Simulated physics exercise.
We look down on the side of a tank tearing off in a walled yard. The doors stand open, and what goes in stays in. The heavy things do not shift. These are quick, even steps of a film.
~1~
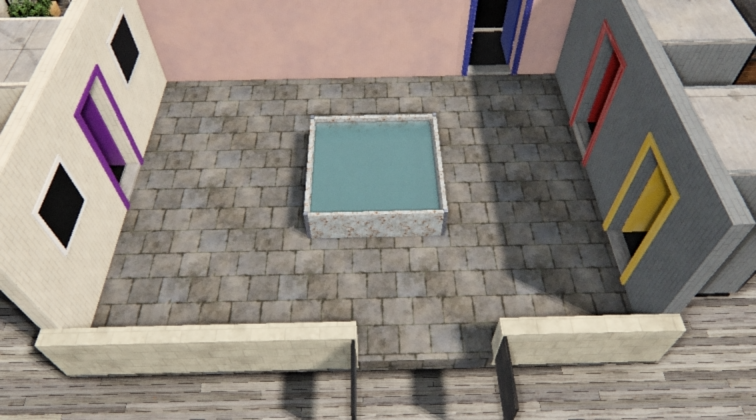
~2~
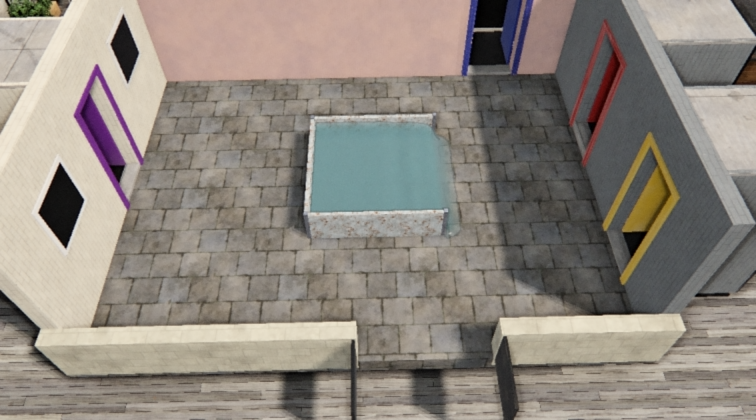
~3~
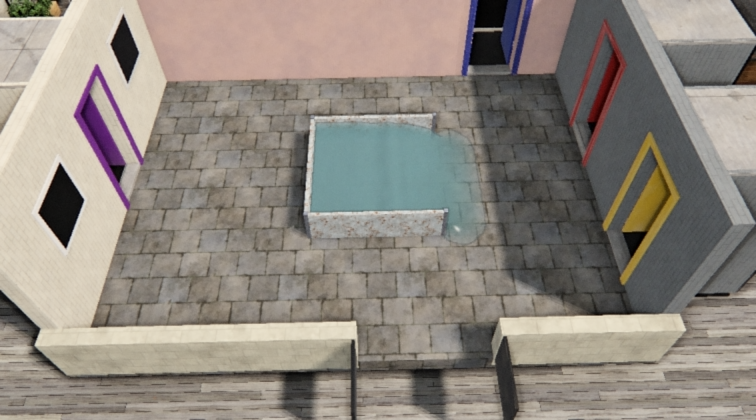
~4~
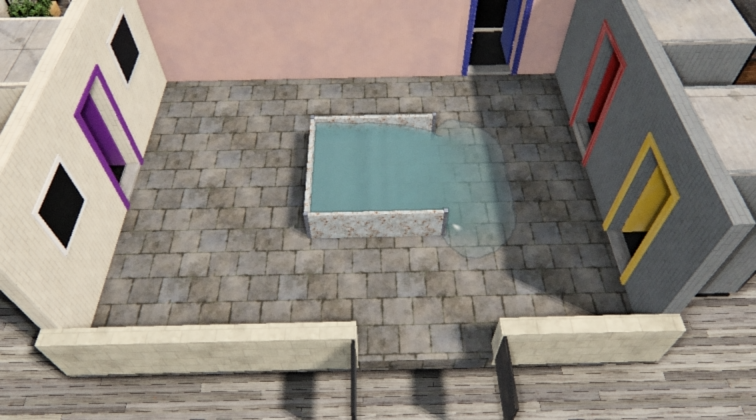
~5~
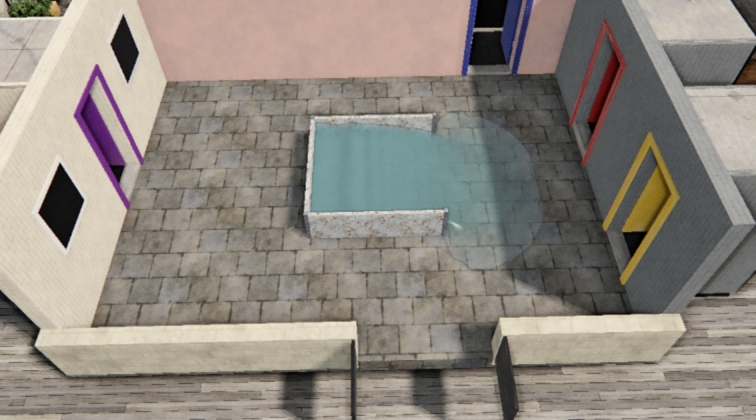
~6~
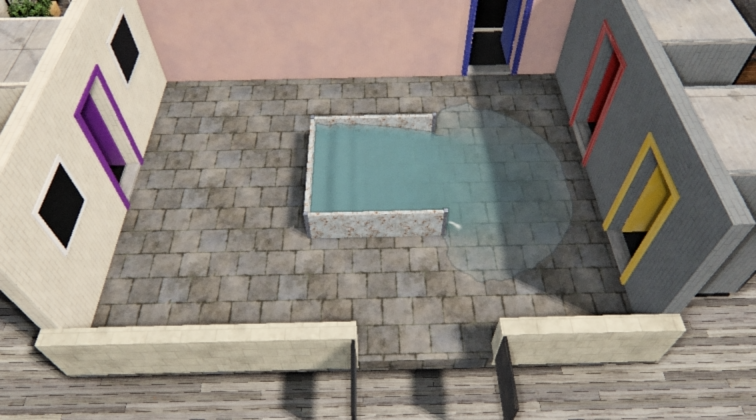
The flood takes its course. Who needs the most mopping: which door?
The yellow door.
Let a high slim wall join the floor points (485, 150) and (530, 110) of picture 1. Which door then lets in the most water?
That is the door marked yellow.
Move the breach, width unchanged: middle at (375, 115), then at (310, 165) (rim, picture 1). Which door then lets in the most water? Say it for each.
First the blue door, then the one in purple.
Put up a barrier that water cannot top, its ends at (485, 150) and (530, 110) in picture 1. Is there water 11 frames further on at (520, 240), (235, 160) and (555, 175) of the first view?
In that order: Covered, not flooded, under water.
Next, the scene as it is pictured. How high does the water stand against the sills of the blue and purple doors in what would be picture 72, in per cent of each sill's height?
Roughly 80 per cent, then 70 per cent.
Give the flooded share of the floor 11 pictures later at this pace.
I make it 30 per cent.
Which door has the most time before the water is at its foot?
That is the purple door.
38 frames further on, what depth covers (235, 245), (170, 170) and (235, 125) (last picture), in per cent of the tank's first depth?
About 2, 0 and 2 per cent.
A moment on, water covers 25 % of the floor; red door a trickle in, yellow door a trickle in, blue door not reached, purple door not reached.
Next, water covers 30 % of the floor; red door some in, yellow door some in, blue door wet at the sill, nothing in, purple door not reached.
Then, water covers 35 % of the floor; red door a lot in, yellow door a lot in, blue door a trickle in, purple door not reached.
Later, water covers 70 % of the floor; red door a lot in, yellow door a lot in, blue door some in, purple door not reached.
In the end, water covers 95 % of the floor; red door a lot in, yellow door a lot in, blue door some in, purple door wet at the sill, nothing in; the yellow door has let in the most.
